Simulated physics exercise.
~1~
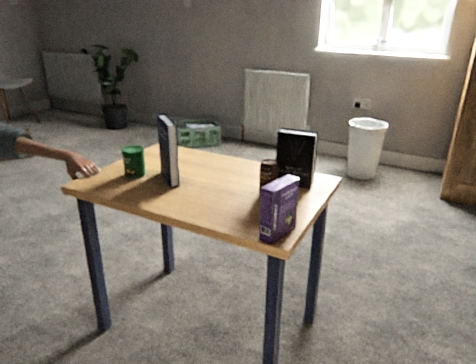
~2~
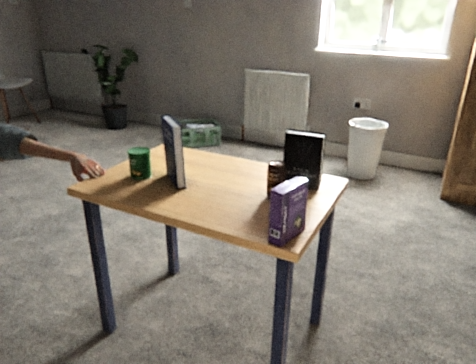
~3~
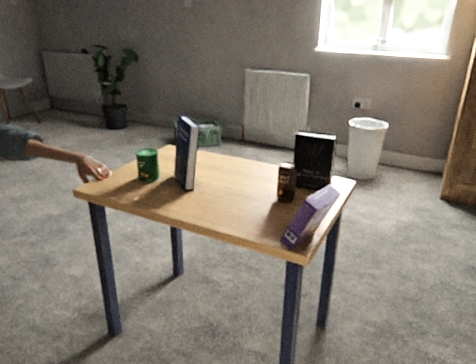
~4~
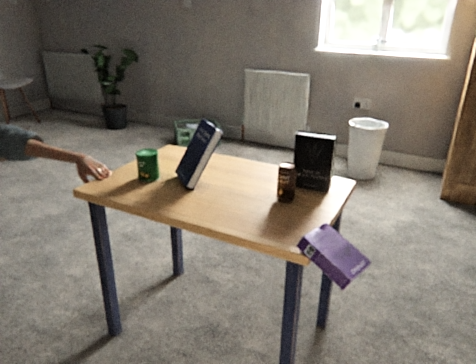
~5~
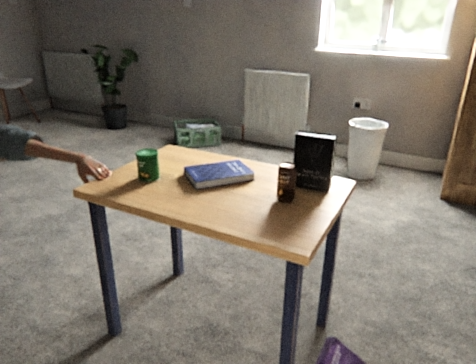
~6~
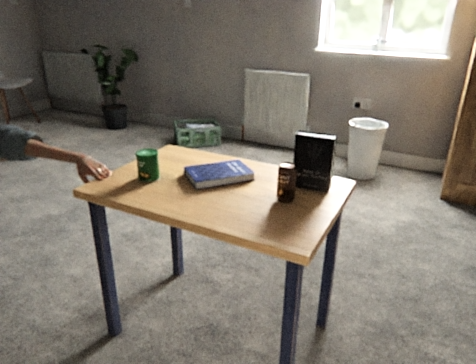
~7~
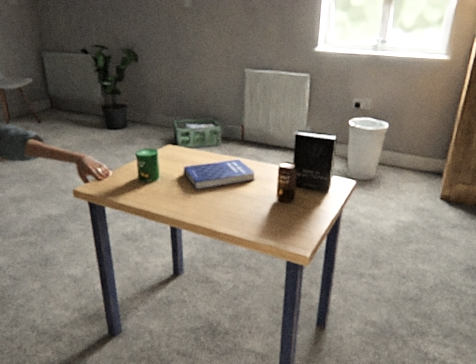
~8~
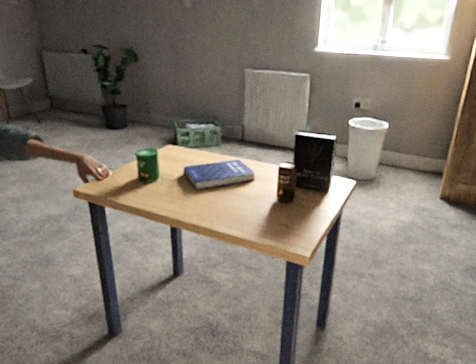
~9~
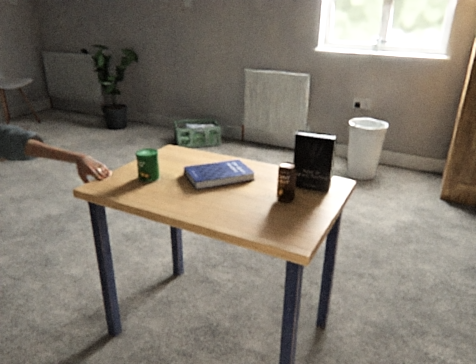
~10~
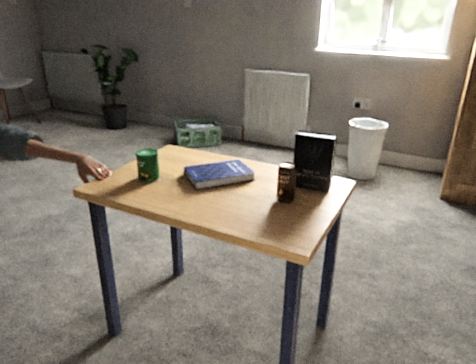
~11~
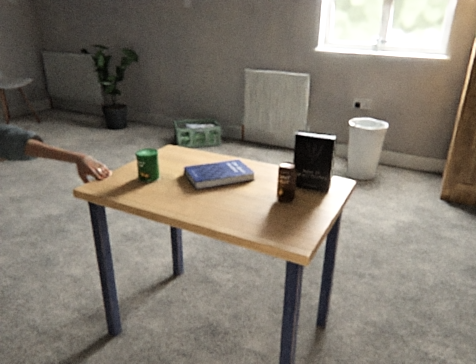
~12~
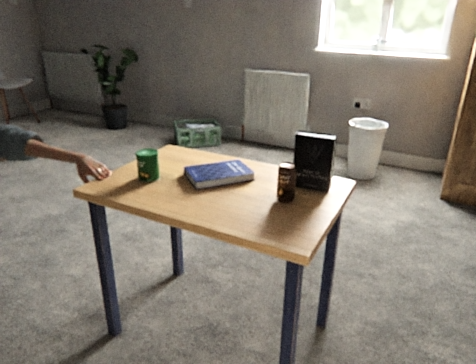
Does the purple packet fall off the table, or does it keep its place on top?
The purple packet tips over the right edge and falls off the table, while the brown can beside it stays standing in its place on the top.
